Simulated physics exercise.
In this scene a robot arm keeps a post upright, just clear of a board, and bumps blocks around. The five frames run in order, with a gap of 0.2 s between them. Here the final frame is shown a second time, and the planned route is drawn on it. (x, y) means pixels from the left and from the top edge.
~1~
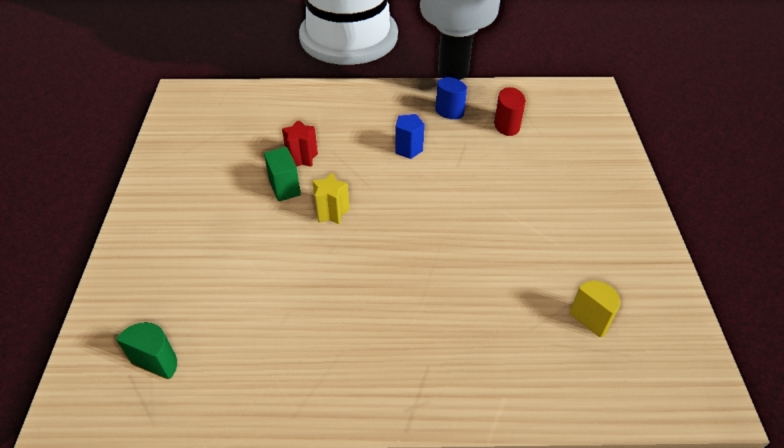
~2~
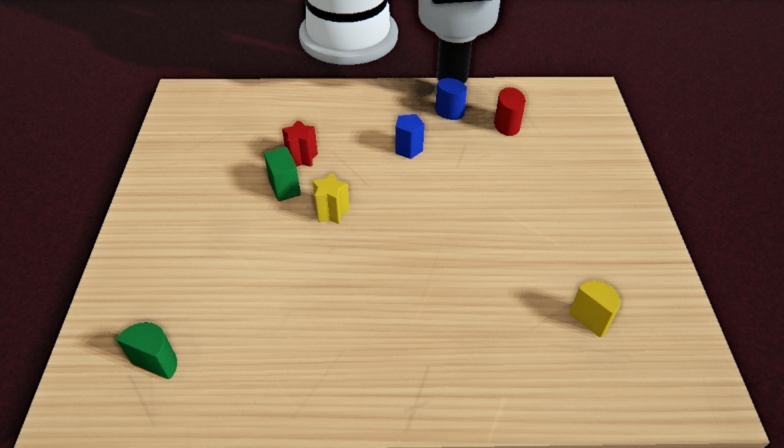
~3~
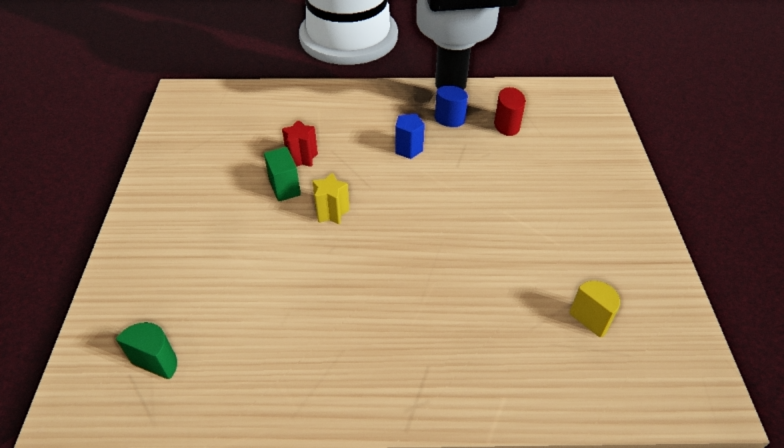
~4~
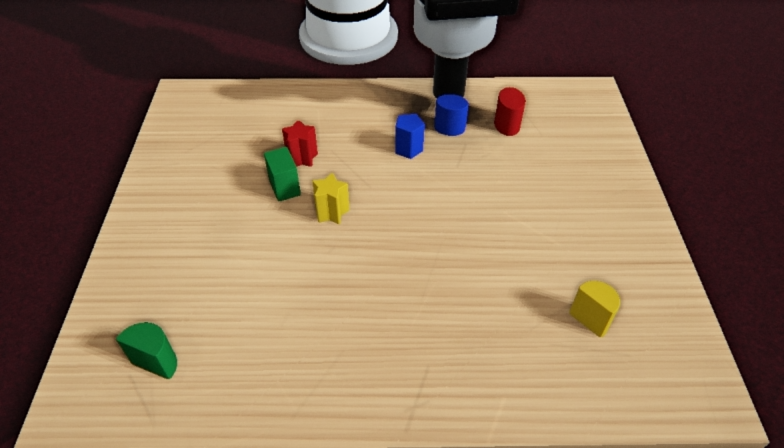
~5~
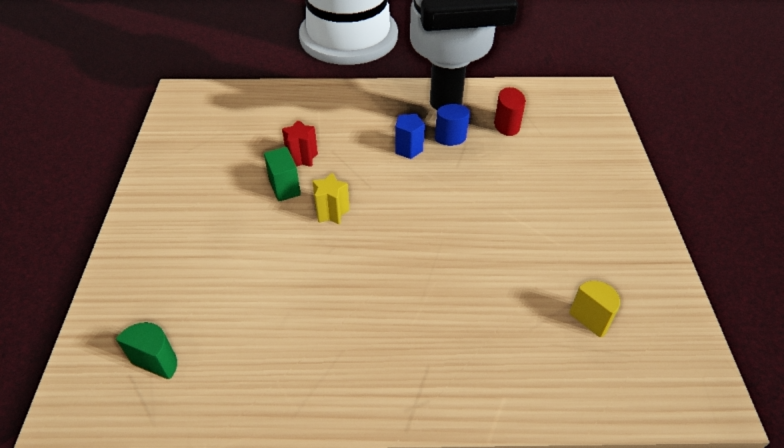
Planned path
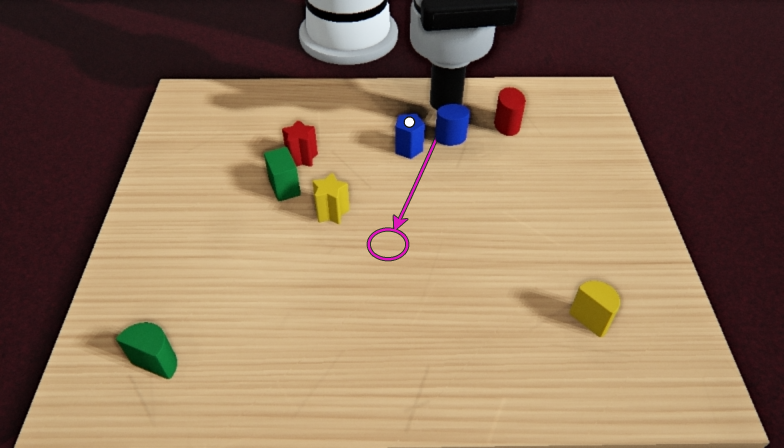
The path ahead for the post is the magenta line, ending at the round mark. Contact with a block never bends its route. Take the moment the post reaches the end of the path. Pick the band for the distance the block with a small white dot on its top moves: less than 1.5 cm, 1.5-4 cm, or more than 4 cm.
The answer is 1.5 to 4 cm.
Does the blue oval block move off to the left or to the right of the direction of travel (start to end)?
The answer is left: Facing from the path's start to its end, that's where the blue oval block shifts.
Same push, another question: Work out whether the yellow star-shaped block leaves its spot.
Stays put.
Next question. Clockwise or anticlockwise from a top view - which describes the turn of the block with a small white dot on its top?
In a top view, it turns clockwise.
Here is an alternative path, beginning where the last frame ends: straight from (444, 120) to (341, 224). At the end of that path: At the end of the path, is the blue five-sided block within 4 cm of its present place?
No, it doesn't check out.
The drawn path runs from (444, 120) directly to (388, 244); the dot is on the blue five-sided block.
On the path given first. One third of the way, post at (429, 139); blue five-sided block at (397, 130), turned 45° clockwise; blue oval block at (458, 143), turned 100° anticlockwise.
Two thirds of the way, post at (410, 180); blue five-sided block at (392, 135), turned 85° clockwise; blue oval block at (458, 148).
At the end, post at (388, 227); yellow star-shaped block not moved; blue five-sided block at (392, 135), turned 85° clockwise; blue oval block at (458, 148), turned 130° anticlockwise.
